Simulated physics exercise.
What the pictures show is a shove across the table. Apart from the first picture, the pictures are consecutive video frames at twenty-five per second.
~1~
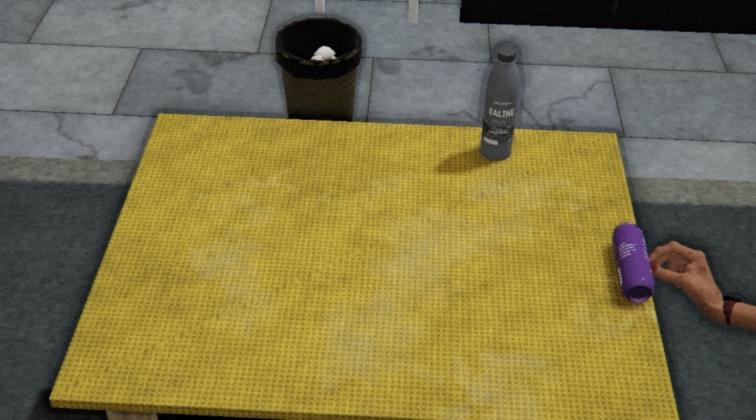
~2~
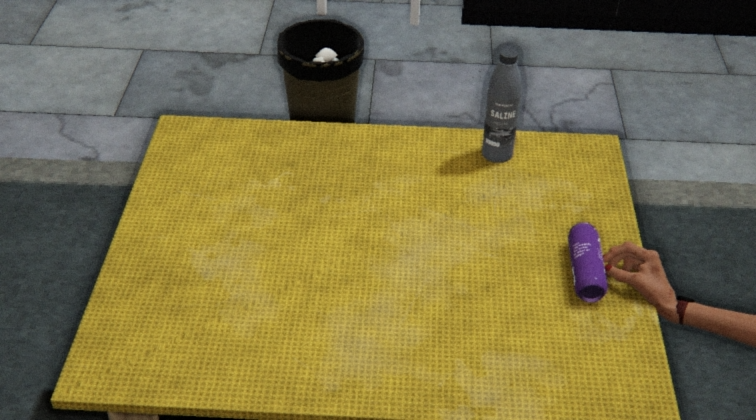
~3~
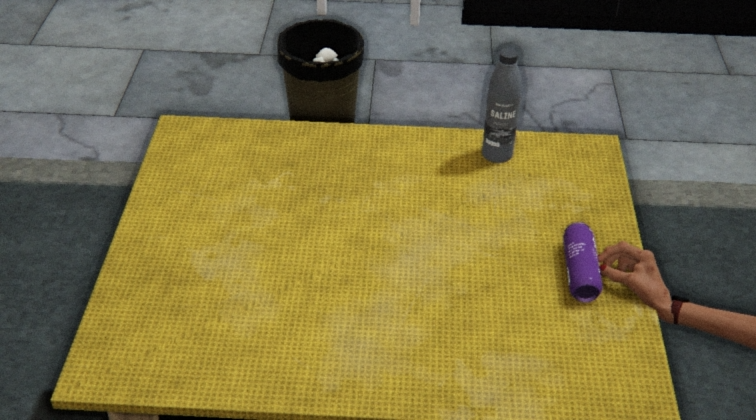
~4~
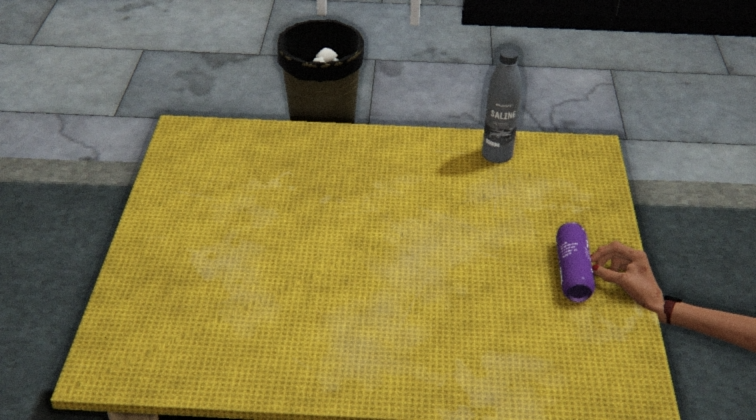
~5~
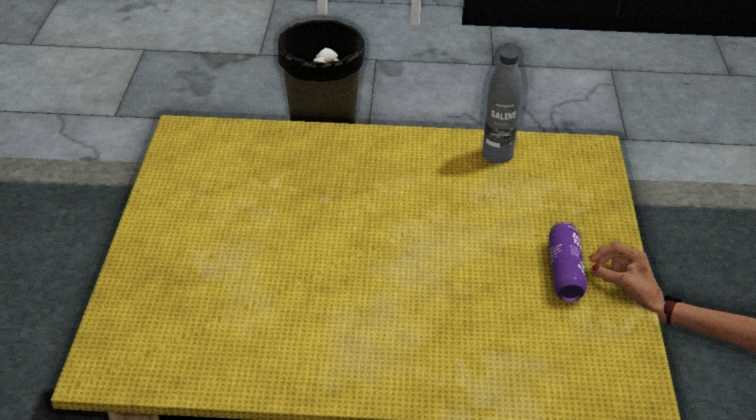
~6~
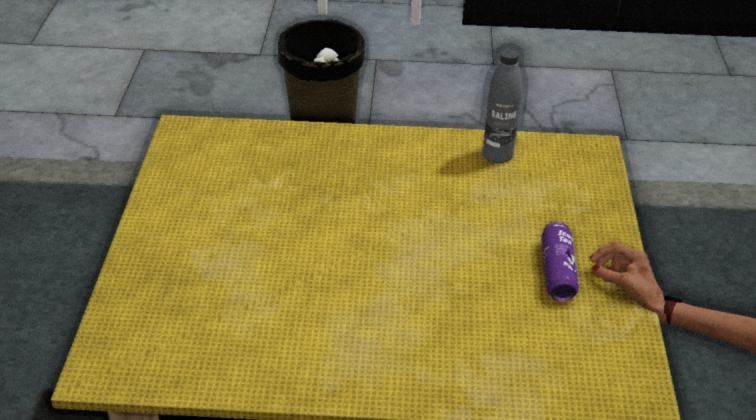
On a yellow tabletop with a gray bottle near the back edge, a hand at the right pushed a purple can leftward, and then the can rolled slightly farther left, away from the fingers.
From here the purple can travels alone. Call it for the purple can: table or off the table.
Table.
Then, 0.10 s on from there, purple can shifted about its own width near (543, 260).
Then, 0.30 s on from there, purple can shifted well along near (519, 259).
In the end, moved from the start, purple can. At the end, from the last picture's camera, purple can near (507, 259).
